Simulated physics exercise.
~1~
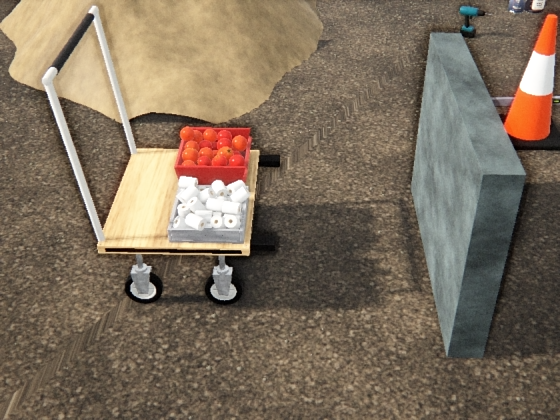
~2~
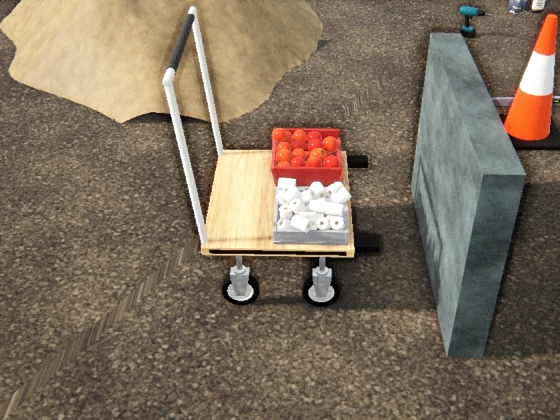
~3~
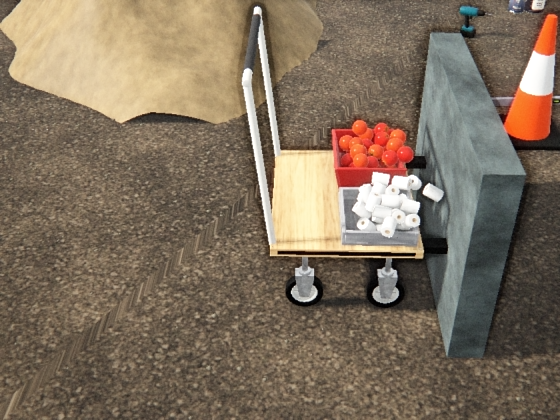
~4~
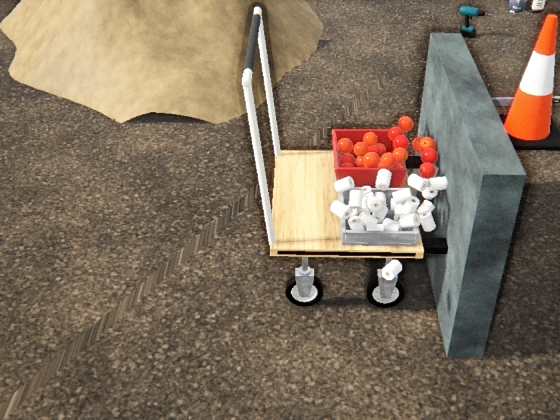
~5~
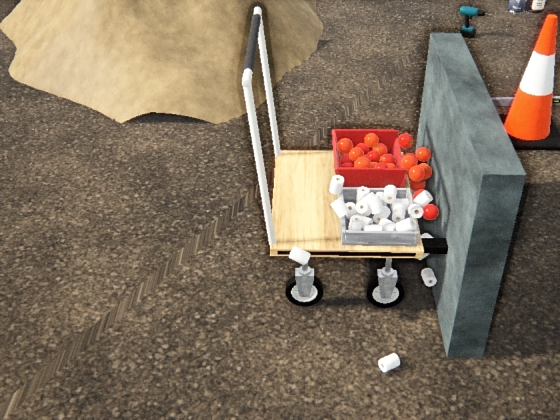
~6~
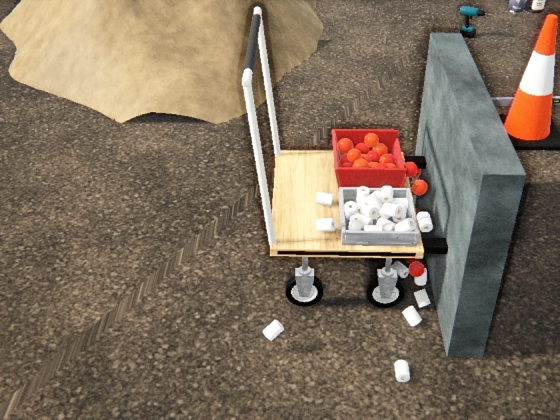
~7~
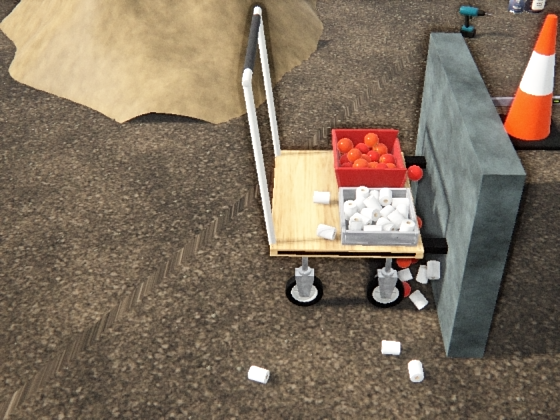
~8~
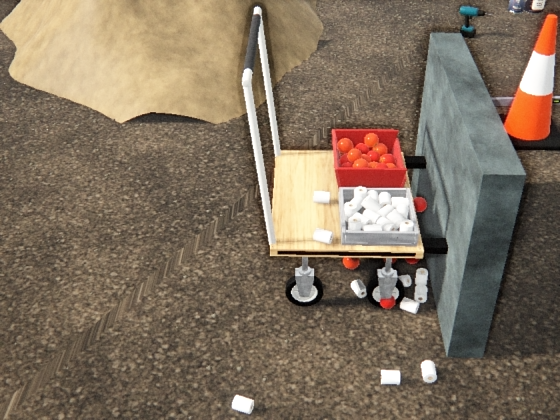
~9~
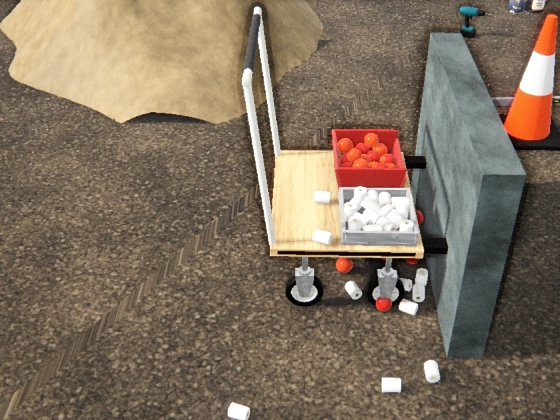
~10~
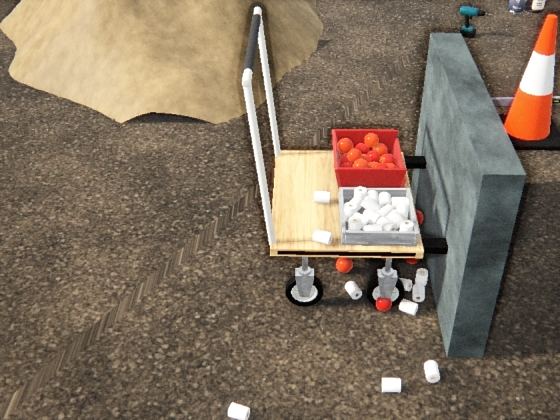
A goods trolley carrying a red crate of tomatoes and a grey crate of white paper rolls moves right across dark paving toward a grey wall. It stops abruptly just short of the wall, its black buffers meeting the surface, while the crates stay in place on the wooden deck. The loose goods surge forward, and tomatoes and rolls spill over into the gap. Some rolls drop to the ground and roll about in front of the trolley, while two come to rest on the deck. Finally everything lies still, with both crates still holding much of their load.
